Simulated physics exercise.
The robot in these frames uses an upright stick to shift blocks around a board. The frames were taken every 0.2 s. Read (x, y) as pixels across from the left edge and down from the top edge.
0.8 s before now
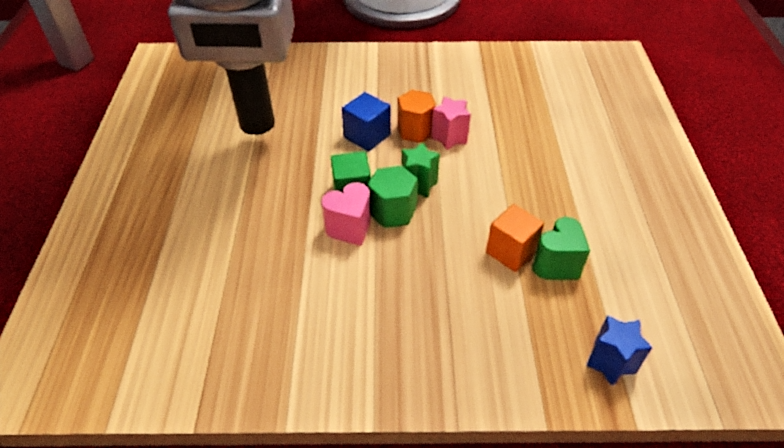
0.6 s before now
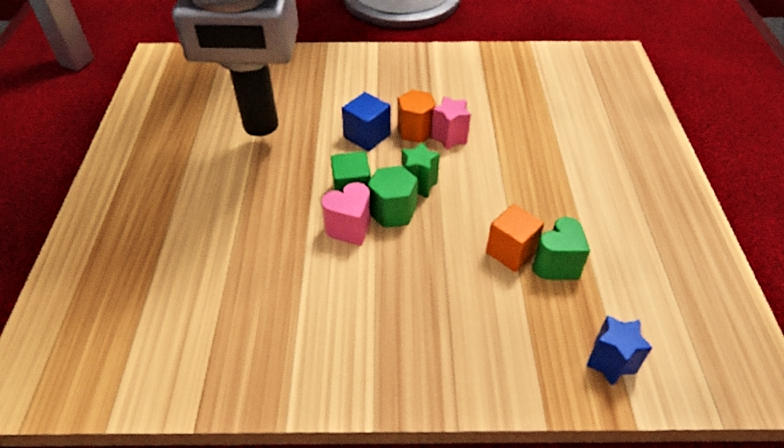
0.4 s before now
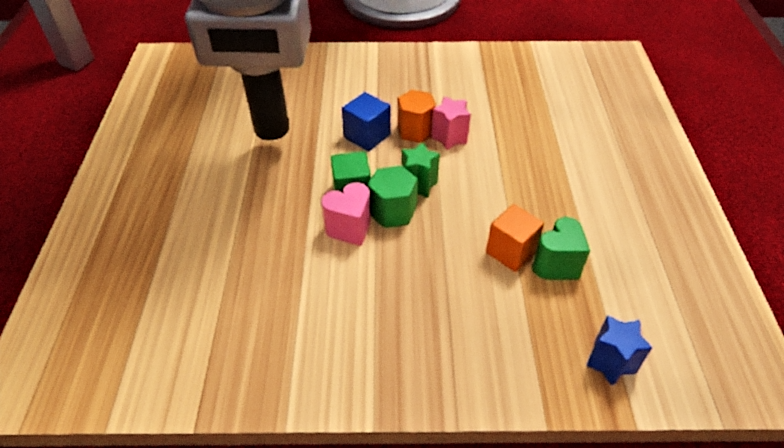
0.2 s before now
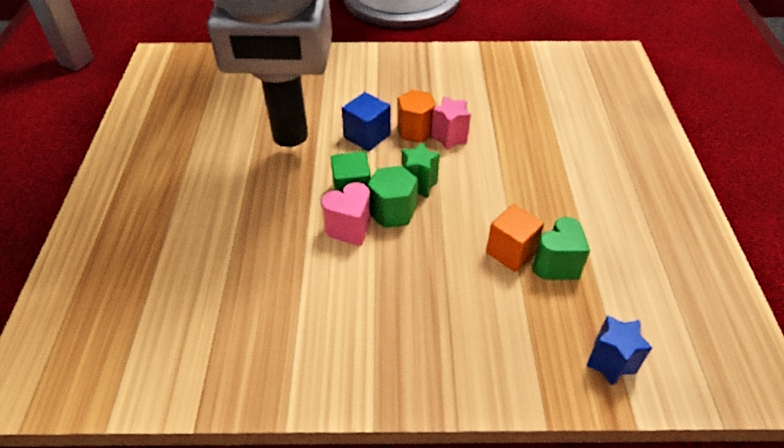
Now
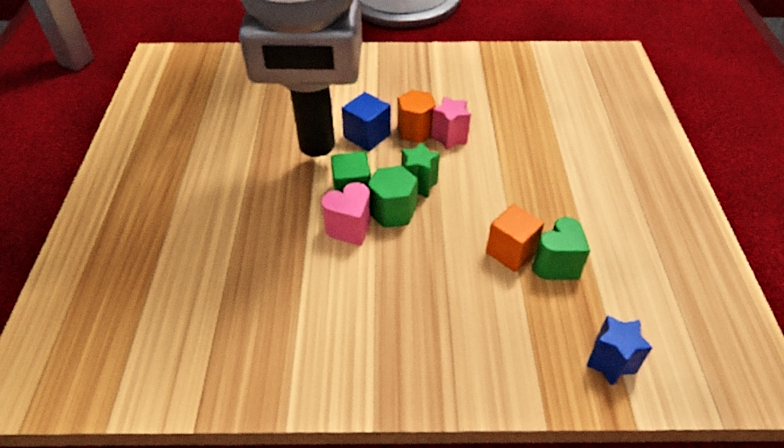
On a wooden board, a black stick slides right toward still blocks in several colours.
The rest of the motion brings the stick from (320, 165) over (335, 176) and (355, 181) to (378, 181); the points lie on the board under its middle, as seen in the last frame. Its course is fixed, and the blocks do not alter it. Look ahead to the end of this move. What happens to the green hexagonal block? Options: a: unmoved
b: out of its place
The correct letter is b.
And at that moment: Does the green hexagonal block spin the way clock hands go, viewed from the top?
That would be a no.
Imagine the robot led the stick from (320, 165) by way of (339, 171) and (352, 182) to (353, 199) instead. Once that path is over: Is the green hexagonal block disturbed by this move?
Gets moved.
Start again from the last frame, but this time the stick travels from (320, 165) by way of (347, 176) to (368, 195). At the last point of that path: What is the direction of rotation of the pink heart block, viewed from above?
The answer is clockwise.
The first path, step by step. Halfway along, stick (344, 160); pink heart block (350, 204), turned 15° clockwise; green square block (357, 174); green hexagonal block (403, 185).
At the end, stick (378, 162); pink heart block (351, 207), turned 25° clockwise; green square block (365, 179); green hexagonal block (408, 188), turned 20° anticlockwise; green star block still.
